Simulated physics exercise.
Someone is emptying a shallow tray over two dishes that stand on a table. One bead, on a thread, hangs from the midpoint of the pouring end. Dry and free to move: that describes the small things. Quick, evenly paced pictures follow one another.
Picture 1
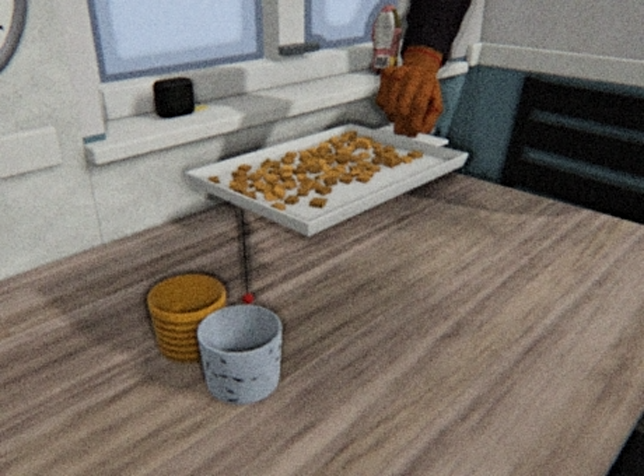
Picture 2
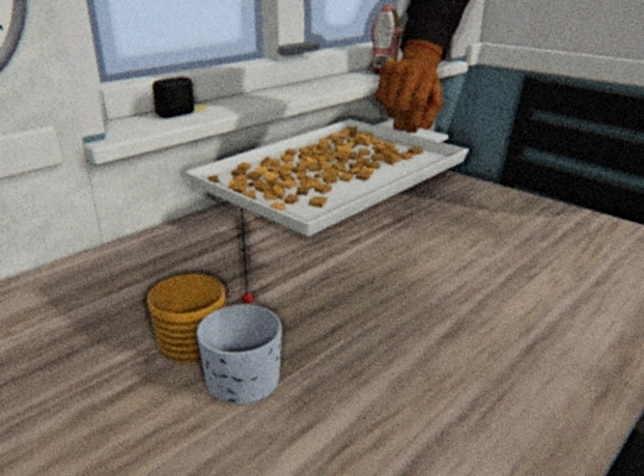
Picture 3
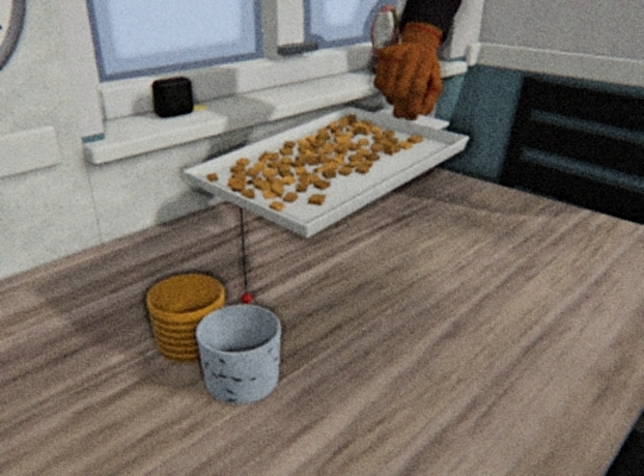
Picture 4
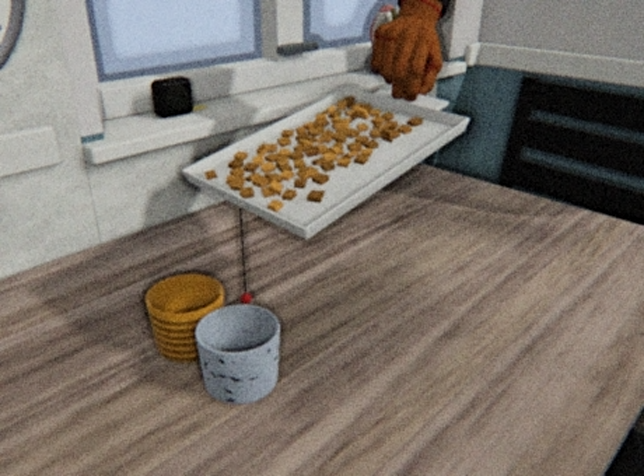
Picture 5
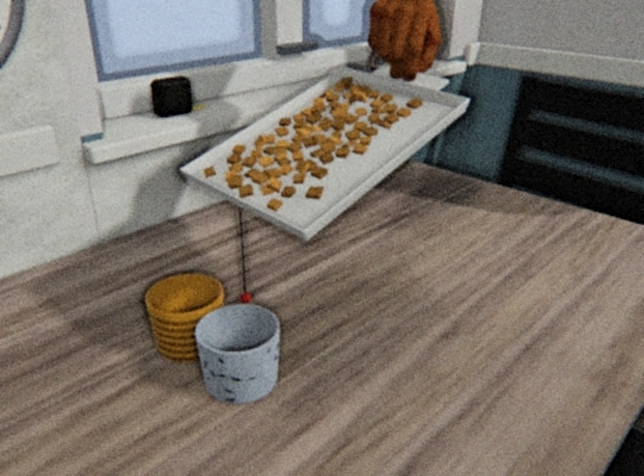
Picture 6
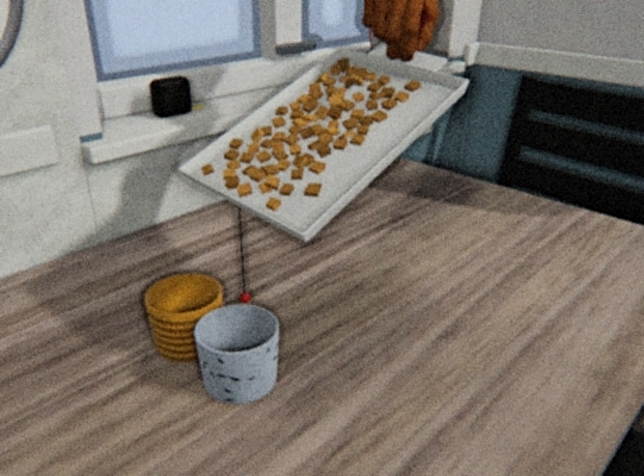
In this clip, a brown-gloved hand holds the far end of a shallow white tray of cereal squares above an orange dish and a pale dish, then raises that end, slanting the tray toward its near end.
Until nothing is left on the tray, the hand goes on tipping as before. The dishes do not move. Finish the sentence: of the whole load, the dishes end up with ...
... less than half.
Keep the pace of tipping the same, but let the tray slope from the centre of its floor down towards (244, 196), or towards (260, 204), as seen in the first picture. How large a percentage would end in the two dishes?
Respectively close to 70 and 50 in a hundred.
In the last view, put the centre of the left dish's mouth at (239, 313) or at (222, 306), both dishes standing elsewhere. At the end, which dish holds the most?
First try: The right-side dish; second try: The right-side dish.
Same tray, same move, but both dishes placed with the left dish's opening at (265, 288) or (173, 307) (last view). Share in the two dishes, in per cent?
Around 0 and around 50 per cent, in that order.
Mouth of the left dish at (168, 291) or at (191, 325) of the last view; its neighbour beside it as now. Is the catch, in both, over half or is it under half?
Together the dishes get less than a half first, then beyond half.
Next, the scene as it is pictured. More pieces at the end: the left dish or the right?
More ends up in the dish to the right.
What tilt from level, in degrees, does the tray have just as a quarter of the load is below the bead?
At some 80 degrees.
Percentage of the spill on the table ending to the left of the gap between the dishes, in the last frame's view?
Estimate: Roughly 40 %.
Shortly afterwards, tray tipped steeply; the bulk on the tray; a little in the air.
Next, tray tipped past a quarter turn; only a few on the tray; near a quarter in the right dish; near two thirds outside both; a little in the air.
Some moments later, tray tipped past a quarter turn; near a third in the right dish; near two thirds outside both.
In the end, tray tipped past a quarter turn; near a third in the right dish; none at all in the left dish; near two thirds outside both.
